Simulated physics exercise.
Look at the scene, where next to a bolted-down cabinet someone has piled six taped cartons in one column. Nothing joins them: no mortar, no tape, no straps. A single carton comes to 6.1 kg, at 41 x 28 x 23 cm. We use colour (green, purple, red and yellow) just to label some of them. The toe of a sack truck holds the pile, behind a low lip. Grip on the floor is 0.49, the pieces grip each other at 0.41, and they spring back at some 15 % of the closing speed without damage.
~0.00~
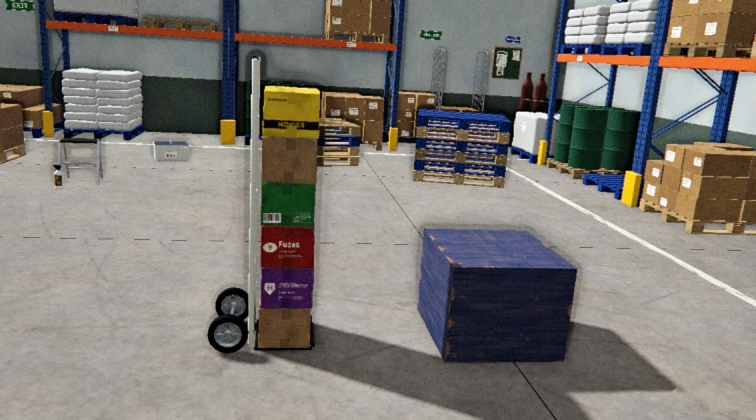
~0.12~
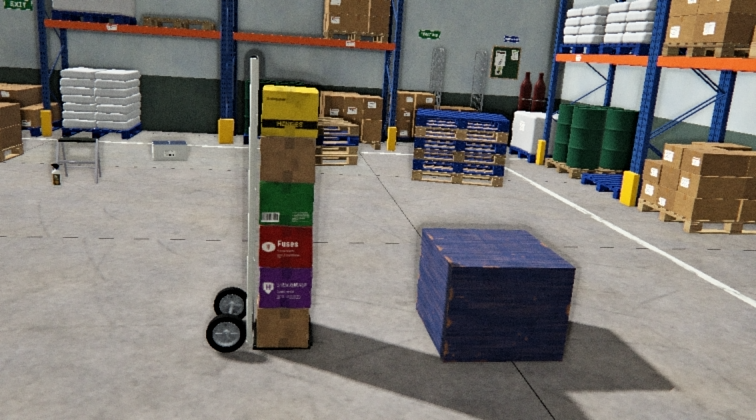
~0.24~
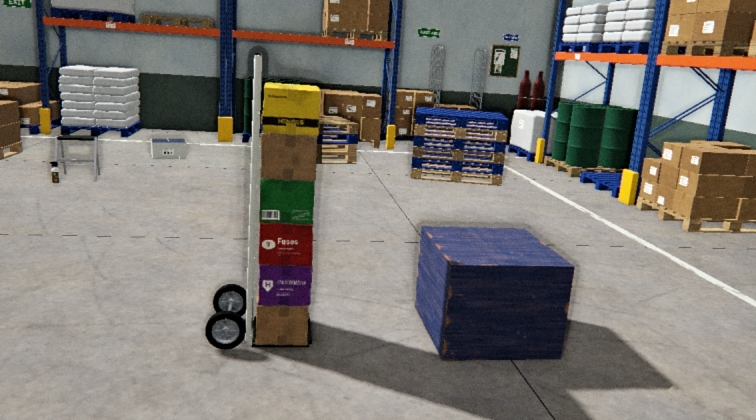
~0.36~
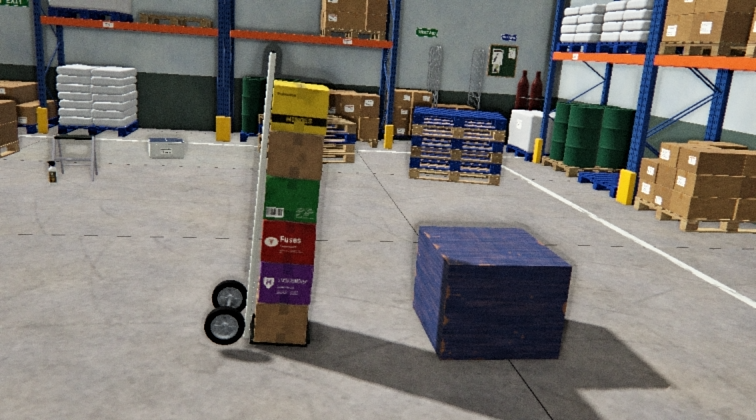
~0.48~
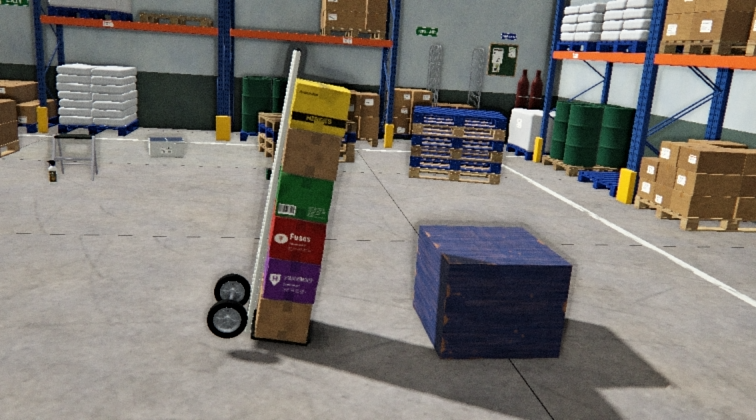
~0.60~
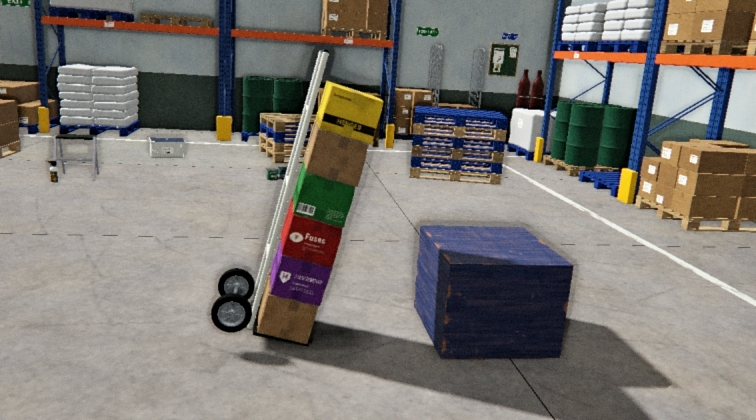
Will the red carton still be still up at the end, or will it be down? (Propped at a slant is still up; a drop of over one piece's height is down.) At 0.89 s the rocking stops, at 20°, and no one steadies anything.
It goes under, as far as I can tell.
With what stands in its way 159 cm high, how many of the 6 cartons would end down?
The count would be 0.
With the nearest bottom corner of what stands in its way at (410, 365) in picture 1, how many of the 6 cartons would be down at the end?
Count at the end: 2.
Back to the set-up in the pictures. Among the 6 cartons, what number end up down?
It comes to 4.
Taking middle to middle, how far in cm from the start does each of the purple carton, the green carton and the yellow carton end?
Distances in cm - purple: 50; green: 80; yellow: 280.
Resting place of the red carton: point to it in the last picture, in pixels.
About (407, 310) in the last picture.
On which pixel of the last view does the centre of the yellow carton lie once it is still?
Check around (645, 289) in the last image.
By 0.86 s, none of the 6 cartons down, 6 disturbed; red carton tilted 33°; green carton tilted 33°.
By 1.26 s, 4 of the 6 cartons down; red carton tilted 75°, 39 cm lower; yellow carton on its side.
When it is over (2.5 s), 4 of the 6 cartons down; red carton on its side; purple carton on its side; yellow carton on its side. In pixels of the last frame, middles, red carton near (407, 310), purple carton near (367, 310).
